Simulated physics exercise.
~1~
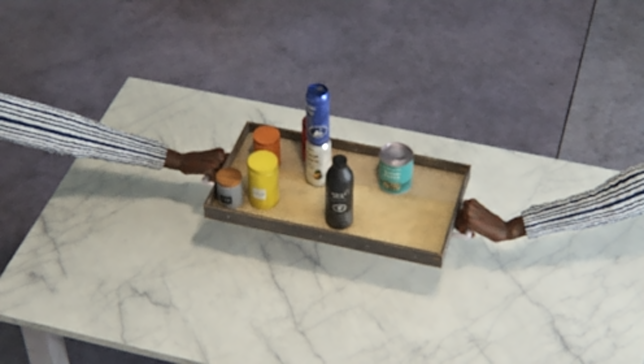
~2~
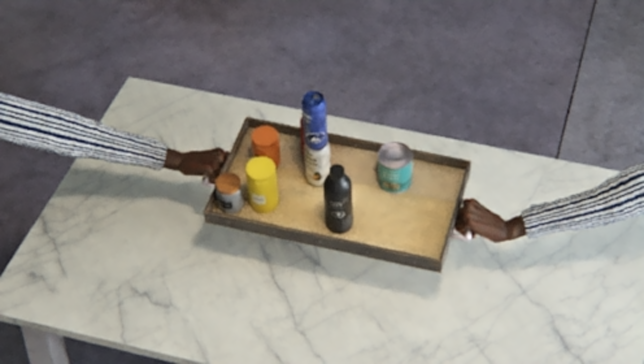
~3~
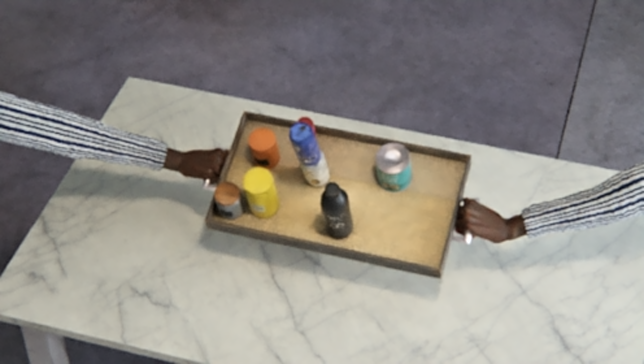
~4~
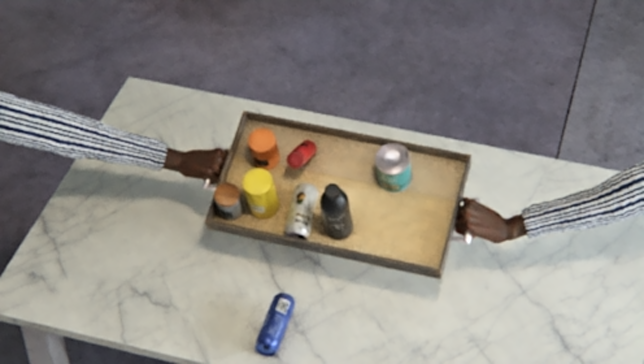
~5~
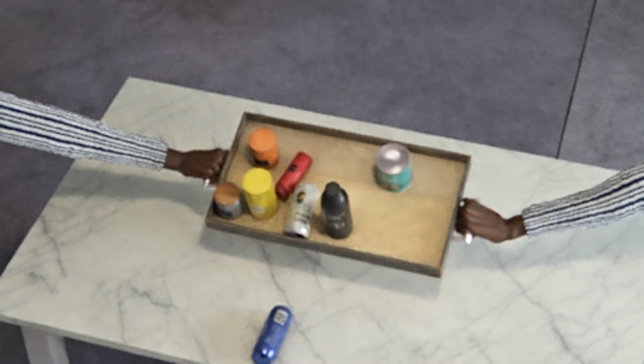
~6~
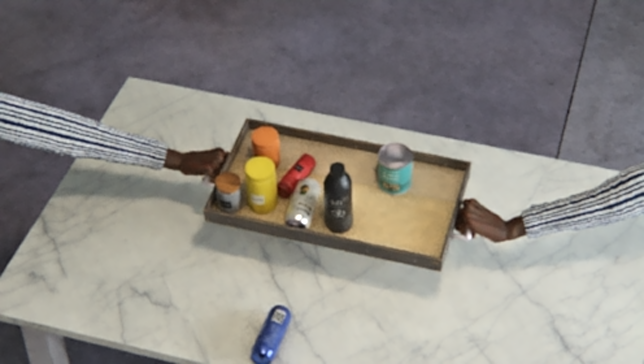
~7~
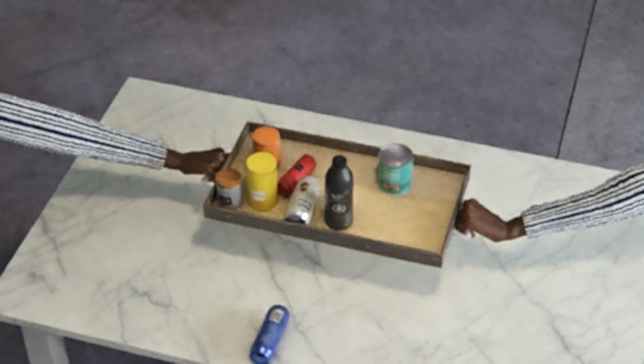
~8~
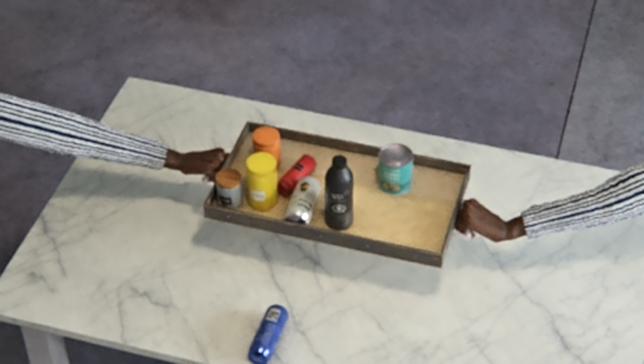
A hand-held tray tips forward and levels, toppling two items while a blue can falls off.
